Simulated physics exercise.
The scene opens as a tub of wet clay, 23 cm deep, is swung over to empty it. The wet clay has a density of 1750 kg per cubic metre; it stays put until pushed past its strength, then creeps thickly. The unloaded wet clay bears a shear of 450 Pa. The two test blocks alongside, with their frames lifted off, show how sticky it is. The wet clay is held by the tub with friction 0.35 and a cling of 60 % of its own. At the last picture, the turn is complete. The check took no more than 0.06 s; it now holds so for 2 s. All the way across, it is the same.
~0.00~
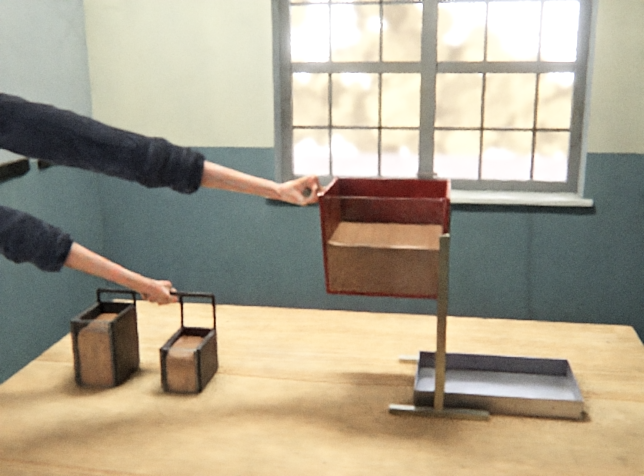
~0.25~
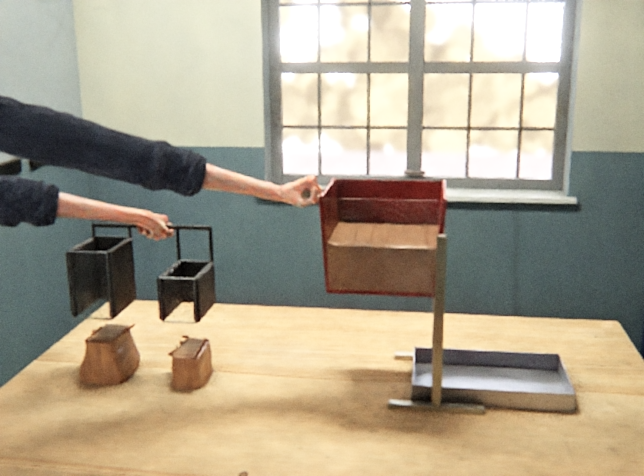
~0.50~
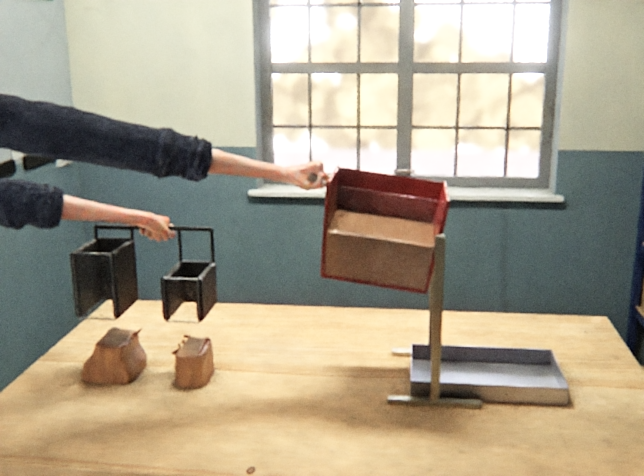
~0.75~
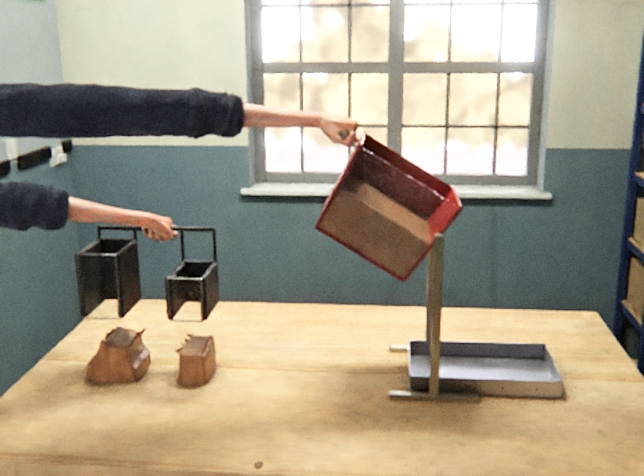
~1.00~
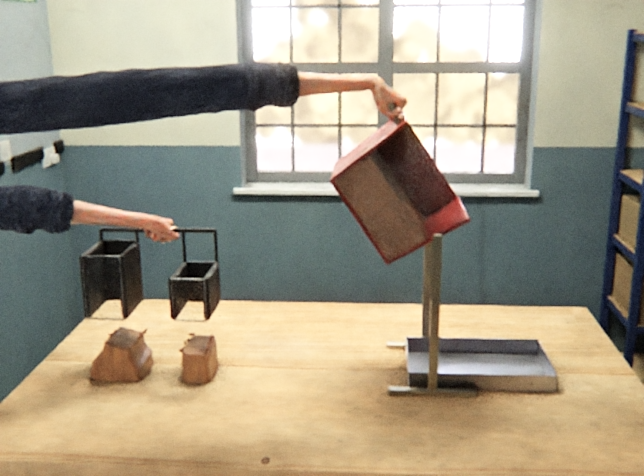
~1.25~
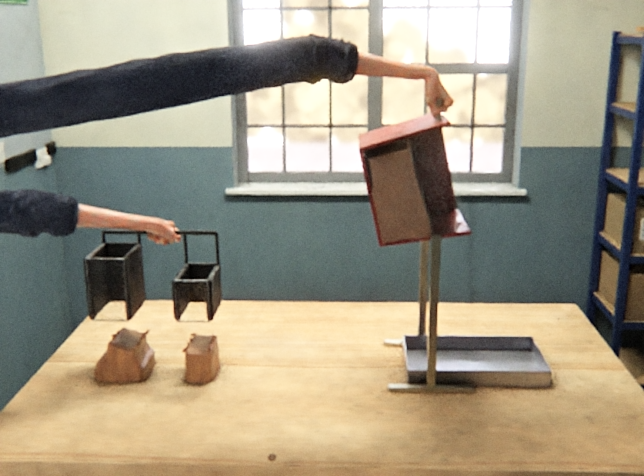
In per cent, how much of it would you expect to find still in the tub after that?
I would expect close to 99 per cent.
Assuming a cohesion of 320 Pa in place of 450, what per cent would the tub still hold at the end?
In that case close to 85 in a hundred.
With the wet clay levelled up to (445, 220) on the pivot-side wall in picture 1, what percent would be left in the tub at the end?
That works out near 65 %.
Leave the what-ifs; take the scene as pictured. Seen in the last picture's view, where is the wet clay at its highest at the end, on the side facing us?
About (443, 183).
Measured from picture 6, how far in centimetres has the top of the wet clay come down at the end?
9 cm.
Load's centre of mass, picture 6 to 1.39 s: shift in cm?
Looks like around 4 cm to me.
By 1.39 s, the tub is at 77 degrees and holds 100 %.
By 1.56 s, the tub is at 77 degrees and holds 100 %.
By 1.73 s, the tub is at 77 degrees and holds 99 %.
By 1.90 s, the tub is at 77 degrees and holds 99 %.
By 3.25 s, at the end, the tub is at 77 degrees and holds 99 %.
